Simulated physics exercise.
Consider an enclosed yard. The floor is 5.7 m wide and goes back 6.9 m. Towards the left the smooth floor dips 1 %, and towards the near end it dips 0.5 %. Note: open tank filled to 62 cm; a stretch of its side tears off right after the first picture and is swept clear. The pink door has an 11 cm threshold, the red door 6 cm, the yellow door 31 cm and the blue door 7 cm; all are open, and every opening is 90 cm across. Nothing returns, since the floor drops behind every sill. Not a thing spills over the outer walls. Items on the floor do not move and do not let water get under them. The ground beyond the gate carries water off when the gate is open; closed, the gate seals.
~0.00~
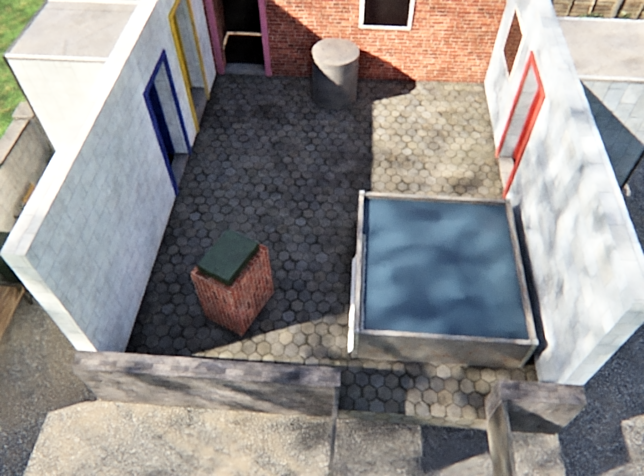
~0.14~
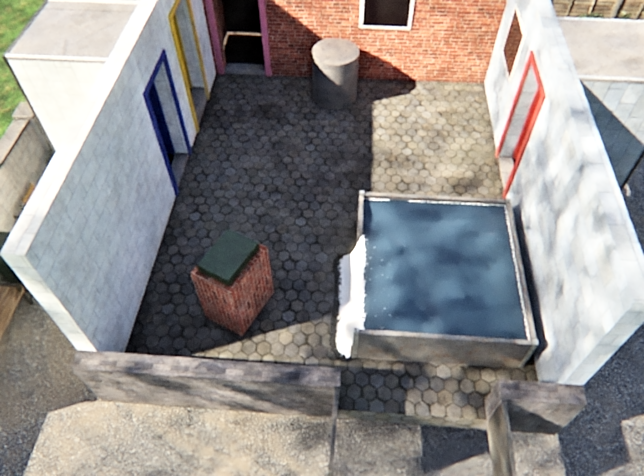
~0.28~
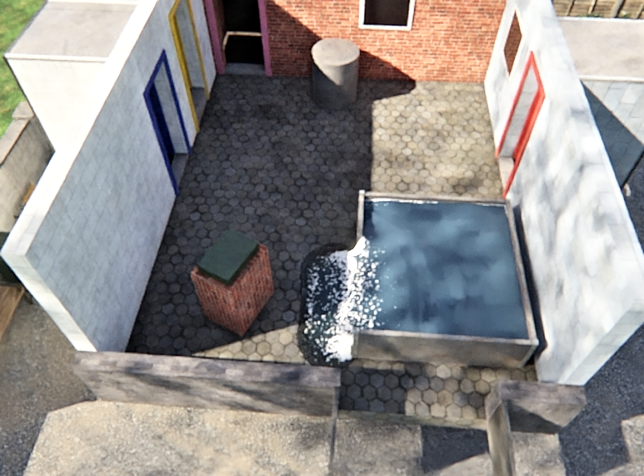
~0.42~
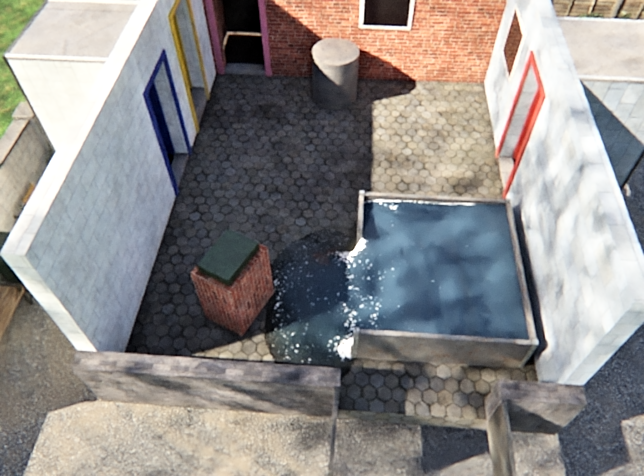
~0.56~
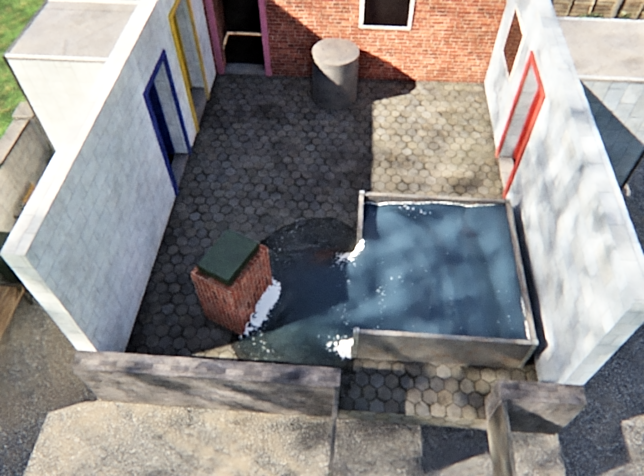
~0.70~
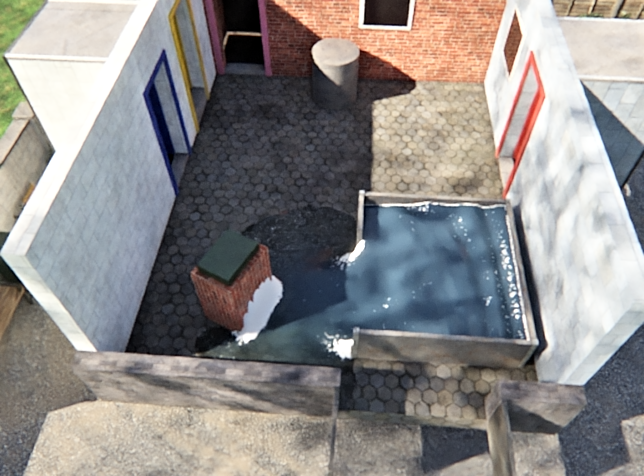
In a walled yard with dark paving, a square open tank sits full of still water near the front right. Water bursts from its left side in a white, foaming rush, then spreads left across the paving as a dark sheet, reaching the brick block and foaming against its side.
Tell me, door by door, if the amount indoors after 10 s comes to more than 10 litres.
Door by door: The pink door lets in more than 10 litres; the red door lets in no more than 10 litres; the yellow door lets in no more than 10 litres; the blue door lets in more than 10 litres.
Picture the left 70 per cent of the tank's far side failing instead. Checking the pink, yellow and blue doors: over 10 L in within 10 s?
Result: Pink limit passed, yellow limit not passed, blue limit passed.
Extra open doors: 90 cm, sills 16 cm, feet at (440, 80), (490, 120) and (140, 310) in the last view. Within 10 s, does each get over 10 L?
In sequence the answers are less than that, less than that and more than that.
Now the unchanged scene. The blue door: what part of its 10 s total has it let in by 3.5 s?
Share by then: ~ 50 %.
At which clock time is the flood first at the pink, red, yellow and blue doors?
Pink: 3.0 s; red: 6.0 s; yellow: 2.0 s; blue: 1.6 s.
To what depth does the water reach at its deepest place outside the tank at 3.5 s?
It tops out at some 32 cm.
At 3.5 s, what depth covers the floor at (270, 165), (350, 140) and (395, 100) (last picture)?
Roughly 6, 0, 0 cm.
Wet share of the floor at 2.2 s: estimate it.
Covered: Roughly 35 %.
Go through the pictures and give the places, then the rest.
Still water, 62 cm deep, in the open tank at (438, 263), in the first picture.
Water pours out at (359, 294) and has run 0.9 m, to (345, 256); typically 11 cm deep outside, 62 cm at the open tank's back, in the second picture.
The front is at (315, 255), 1.1 m from the gap at (359, 296); 1.3 m2 of floor is under water; 62 cm left at the back of the open tank, in the third picture.
The front is at (294, 248), 1.4 m from the gap at (359, 296); 2.6 m2 of floor is under water; 62 cm left at the back of the open tank, in the fourth picture.
The front is at a hidden place, 1.9 m from the gap at (359, 296); 3.9 m2 of floor is under water; 61 cm left at the back of the open tank, in the fifth picture.
The front is at a hidden place, 2.4 m from the gap at (359, 296); 4.9 m2 of floor is under water; 54 cm left at the back of the open tank, in the sixth picture.
After 1.4 s water covers 25 % of the floor and is deepest (50 cm) near (248, 385); pink door not reached, red door not reached, yellow door not reached, blue door not reached.
After 2.2 s water covers 35 % of the floor and is deepest (47 cm) near (131, 377); pink door not reached, red door not reached, yellow door 2 cm at the sill, 0 L in, blue door 16 cm at the sill, 8 L in.
After 3.5 s water covers 55 % of the floor and is deepest (32 cm) near (118, 376); pink door 18 cm at the sill, 3 L in, red door not reached, yellow door 11 cm at the sill, 0 L in, blue door 10 cm at the sill, 52 L in.
After 6.0 s water covers 75 % of the floor and is deepest (24 cm) near (273, 82); pink door 22 cm at the sill, 122 L in, red door 1 cm at the sill, 0 L in, yellow door 11 cm at the sill, 0 L in, blue door 12 cm at the sill, 85 L in.
After 10.0 s water covers 100 % of the floor and is deepest (14 cm) near (471, 222); pink door 12 cm at the sill, 204 L in, red door 6 cm at the sill, 0 L in, yellow door 13 cm at the sill, 0 L in, blue door 13 cm at the sill, 109 L in.
